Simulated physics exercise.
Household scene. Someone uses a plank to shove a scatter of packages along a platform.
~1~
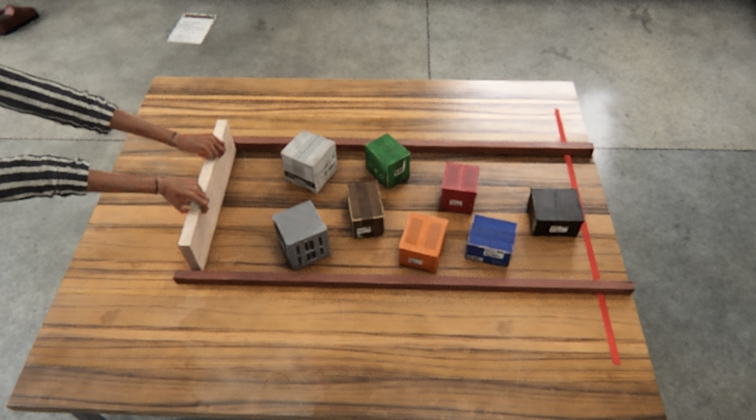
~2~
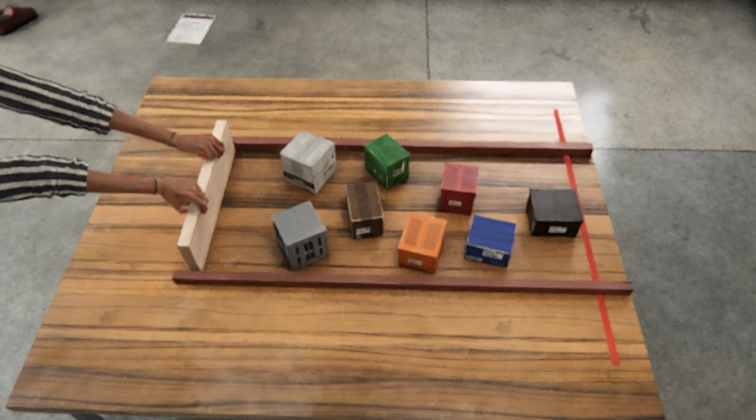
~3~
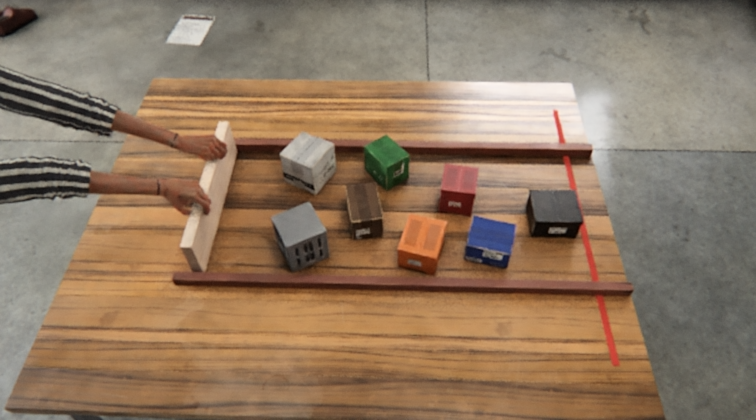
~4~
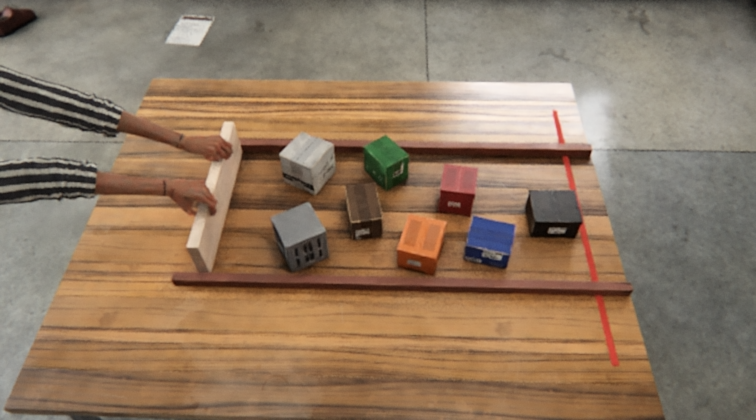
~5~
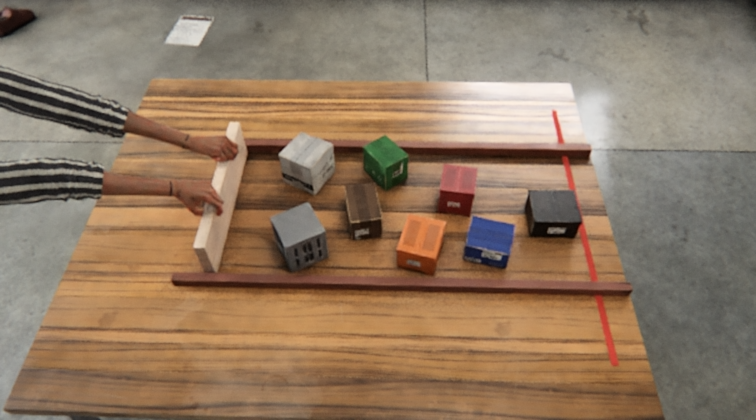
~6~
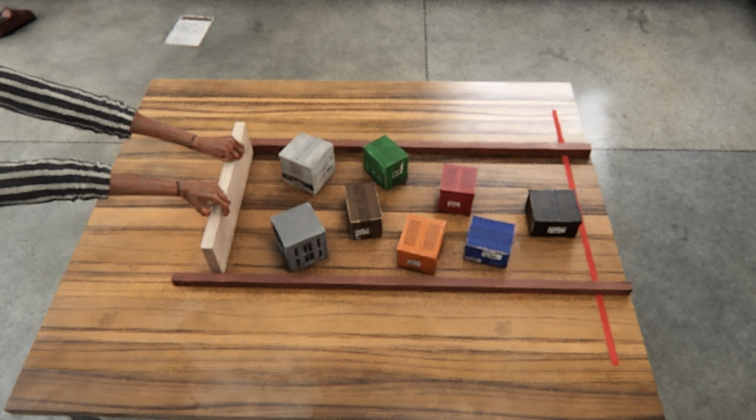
Hands in striped sleeves sliding a pale plank slightly rightward between two rails on a wooden table, scattered small boxes staying still.
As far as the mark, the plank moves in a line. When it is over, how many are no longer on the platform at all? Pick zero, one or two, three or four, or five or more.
The answer is five or more.
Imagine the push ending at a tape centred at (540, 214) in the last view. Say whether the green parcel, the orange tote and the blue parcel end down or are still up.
I'd say the green parcel stays aboard, the orange tote stays aboard and the blue parcel gets knocked off.
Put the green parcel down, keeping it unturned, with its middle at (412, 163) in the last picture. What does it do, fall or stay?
Lab note: From that start it is gone.
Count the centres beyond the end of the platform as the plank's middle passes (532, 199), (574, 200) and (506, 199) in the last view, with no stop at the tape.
Past the end: 1, 5 and 0.
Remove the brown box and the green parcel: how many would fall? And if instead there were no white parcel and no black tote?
The answer is 3 and then 3.
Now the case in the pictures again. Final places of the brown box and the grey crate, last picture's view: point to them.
(602, 220) and (618, 253), roughly.
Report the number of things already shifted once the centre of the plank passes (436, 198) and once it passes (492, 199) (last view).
At the first place 8, at the second 8.
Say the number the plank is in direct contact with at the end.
The count in contact is 3.
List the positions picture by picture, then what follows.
In the first frame, black tote (554, 212); blue parcel (491, 241); red tote (459, 189); plank (211, 192); tape (581, 214).
In the second frame, blue parcel (490, 241); grey crate (301, 236).
In the third frame, red tote (458, 190); brown box (364, 211).
In the fourth frame, black tote (553, 214); orange tote (422, 245).
In the fifth frame, blue parcel (489, 242); plank (224, 195).
In the sixth frame, black tote (552, 213); blue parcel (489, 242); red tote (457, 190); plank (230, 195); tape (579, 215).
Early on, none off yet; black tote at rest near (552, 213); blue parcel at rest near (489, 242); red tote at rest near (457, 190).
A while later, none off yet; black tote travelled a little near (564, 212); blue parcel travelled about its own width near (529, 243); red tote travelled about its own width near (483, 196).
Further along, none off yet; black tote travelled about its own width near (594, 211); blue parcel travelled well along near (625, 253); red tote travelled well along near (557, 188).
Finally, the number that fall off is five or more; lost, green parcel, orange tote, red tote, blue parcel and black tote.
